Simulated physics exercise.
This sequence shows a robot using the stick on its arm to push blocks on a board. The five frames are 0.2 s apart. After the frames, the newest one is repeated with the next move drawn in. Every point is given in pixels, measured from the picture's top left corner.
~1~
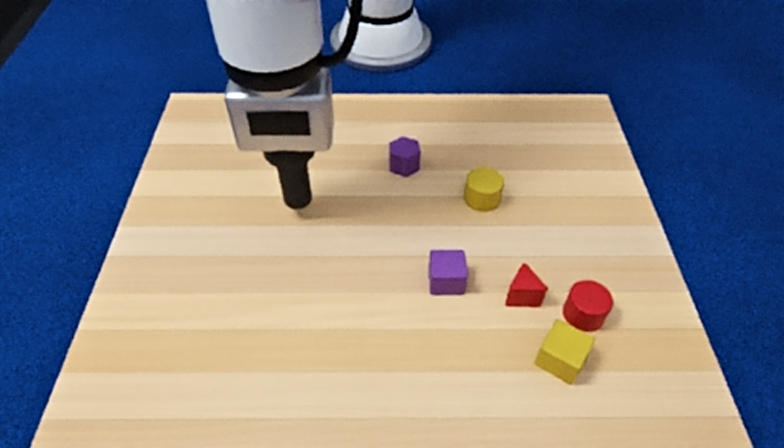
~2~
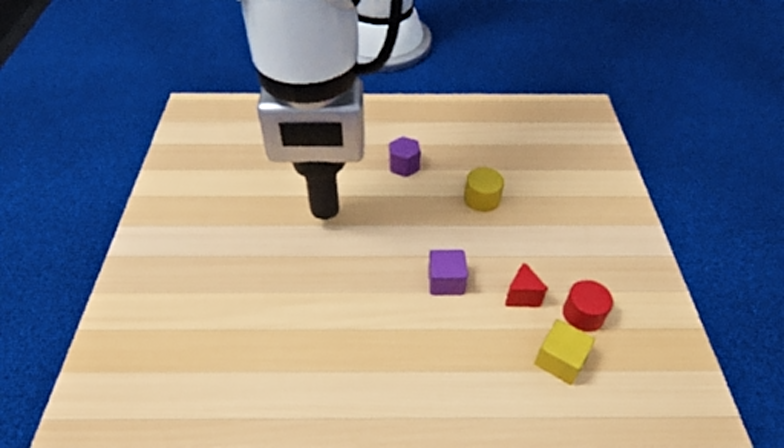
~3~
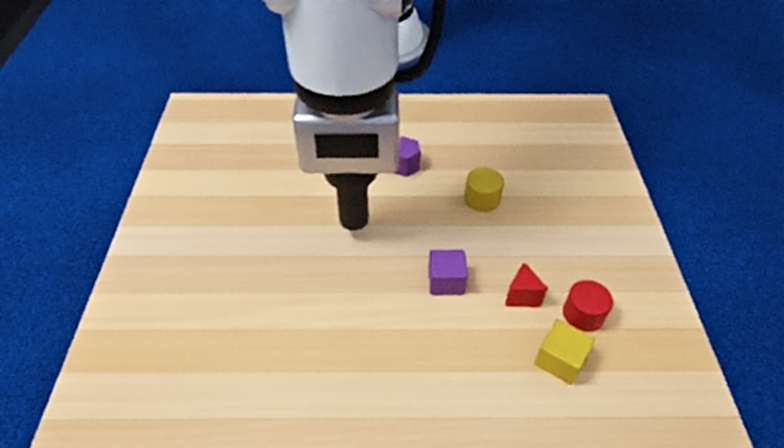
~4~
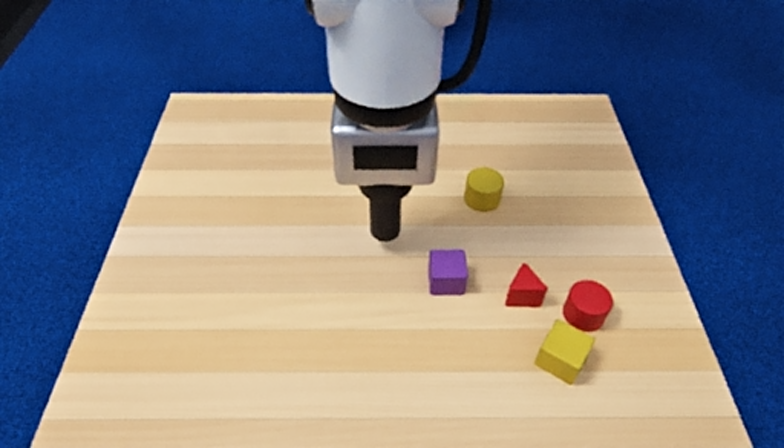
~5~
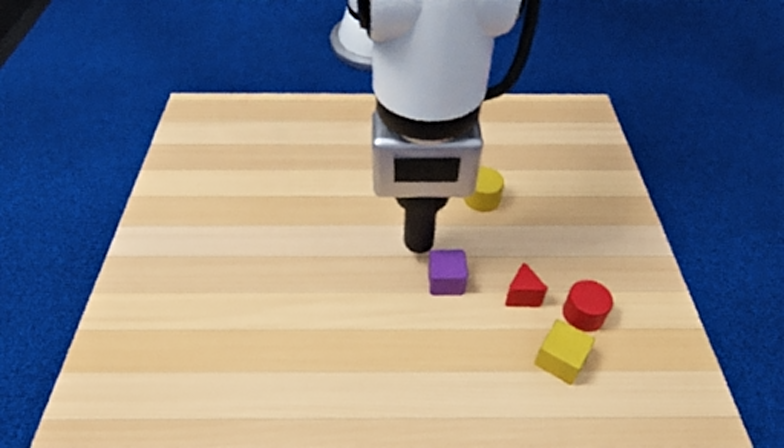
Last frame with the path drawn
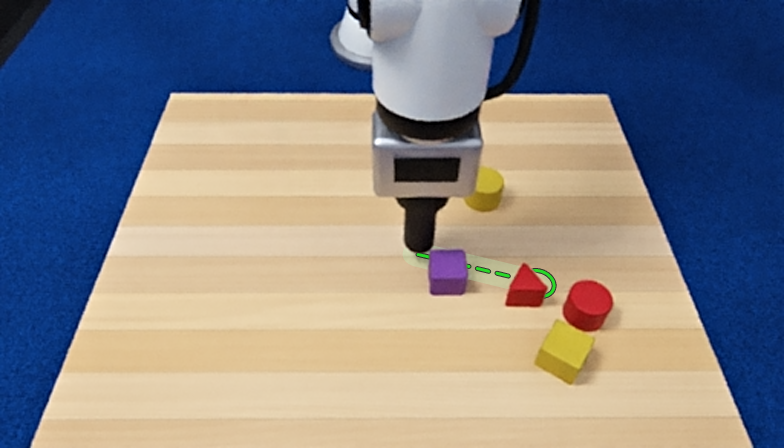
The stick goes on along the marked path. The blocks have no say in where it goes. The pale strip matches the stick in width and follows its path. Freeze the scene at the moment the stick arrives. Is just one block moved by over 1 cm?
Answer: No.
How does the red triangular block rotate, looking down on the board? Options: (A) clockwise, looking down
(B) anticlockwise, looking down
That would be A.
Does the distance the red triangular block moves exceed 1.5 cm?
Yes
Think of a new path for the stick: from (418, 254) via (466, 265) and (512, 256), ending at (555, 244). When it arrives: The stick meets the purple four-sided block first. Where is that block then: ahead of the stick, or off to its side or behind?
That block drops off.
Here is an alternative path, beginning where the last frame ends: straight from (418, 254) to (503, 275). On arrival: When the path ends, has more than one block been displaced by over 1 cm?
No, that is not how it ends up.
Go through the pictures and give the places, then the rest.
Stick tip (298, 199); block tops, purple four-sided block (449, 263); red triangular block (528, 279); red disc (592, 296), in the first frame.
Stick (325, 209); blocks unchanged, in the second frame.
Stick (354, 220); blocks unchanged, in the third frame.
Stick (385, 231); blocks unchanged, in the fourth frame.
Stick (419, 242); purple four-sided block (449, 263); red triangular block (528, 279); red disc (592, 296), in the fifth frame.
Path on the board, from (418, 254) to (538, 283).
The first path, step by step. One third of the way, stick (460, 251); purple four-sided block (457, 272).
Two thirds of the way, stick (501, 261); purple four-sided block (458, 273), turned 15° clockwise.
At the end, stick (542, 271); purple four-sided block (458, 273), turned 15° clockwise; red triangular block (548, 289), turned 70° clockwise; red disc in place.
